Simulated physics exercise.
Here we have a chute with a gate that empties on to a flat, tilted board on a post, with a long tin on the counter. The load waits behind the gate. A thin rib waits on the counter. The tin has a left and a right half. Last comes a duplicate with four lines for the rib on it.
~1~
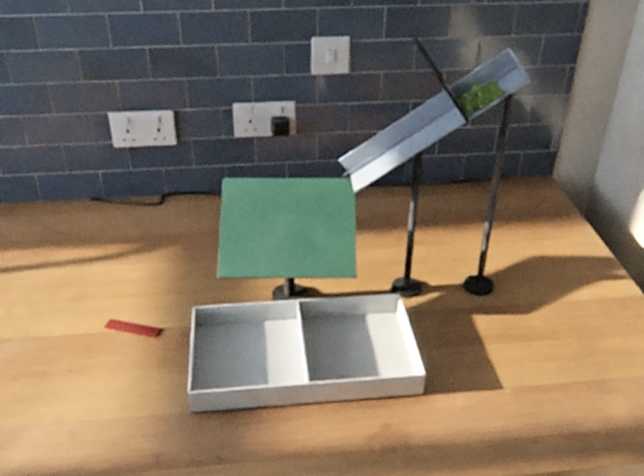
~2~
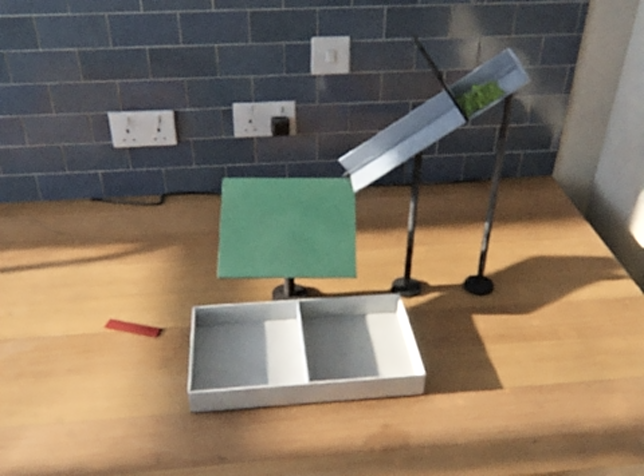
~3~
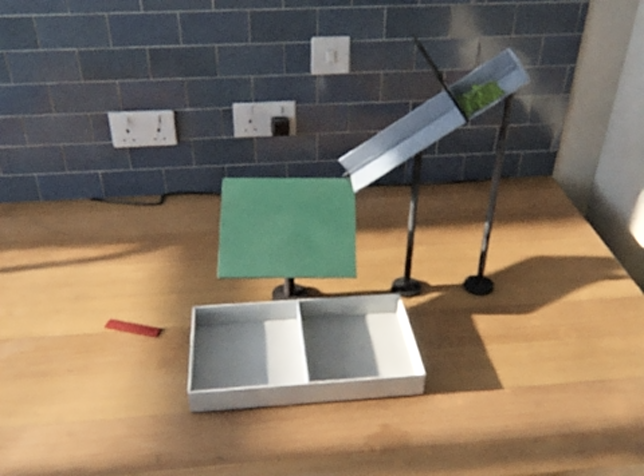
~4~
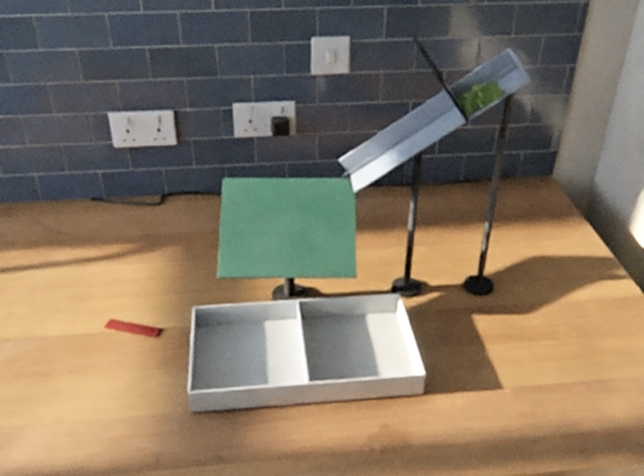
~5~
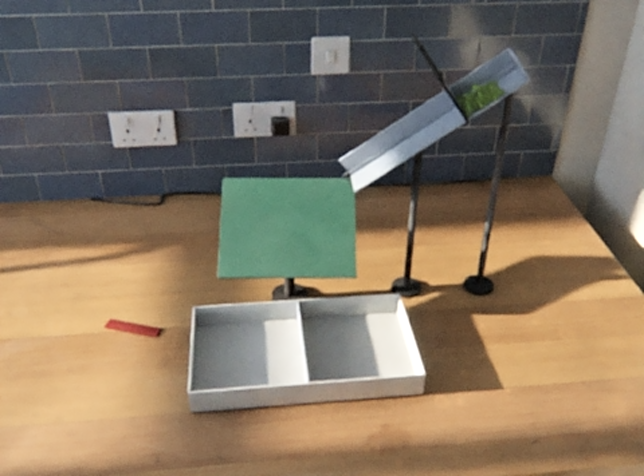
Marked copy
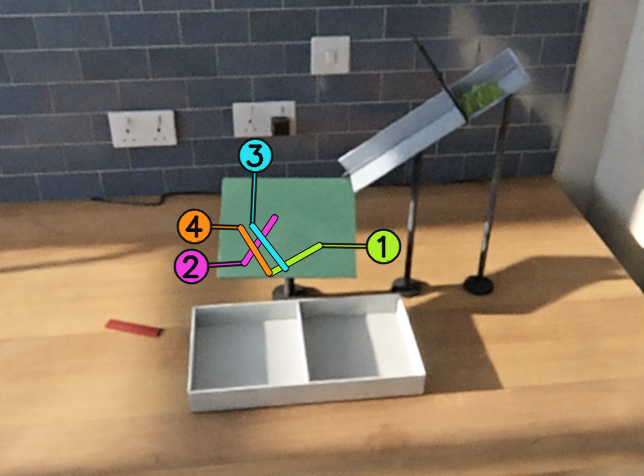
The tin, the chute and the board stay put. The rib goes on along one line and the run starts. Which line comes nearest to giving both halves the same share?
Best: 3.
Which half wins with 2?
More lands on the left.
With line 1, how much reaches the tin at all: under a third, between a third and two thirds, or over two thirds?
Line 1 gives over two thirds.
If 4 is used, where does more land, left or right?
More lands on the left.
On the marked copy, line 1 from (319, 245) to (270, 273); line 2 from (274, 217) to (244, 263); line 3 from (252, 225) to (285, 268); line 4 from (240, 227) to (269, 273).
Choosing 1, of what is caught, the whole lot in the left half, none at all in the right.
Choosing 2, of what is caught, all but a few in the left half, only a few in the right.
Choosing 3, of what is caught, close to a third in the left half, close to two thirds in the right.
Choosing 4, of what is caught, all but a few in the left half, a small share in the right.
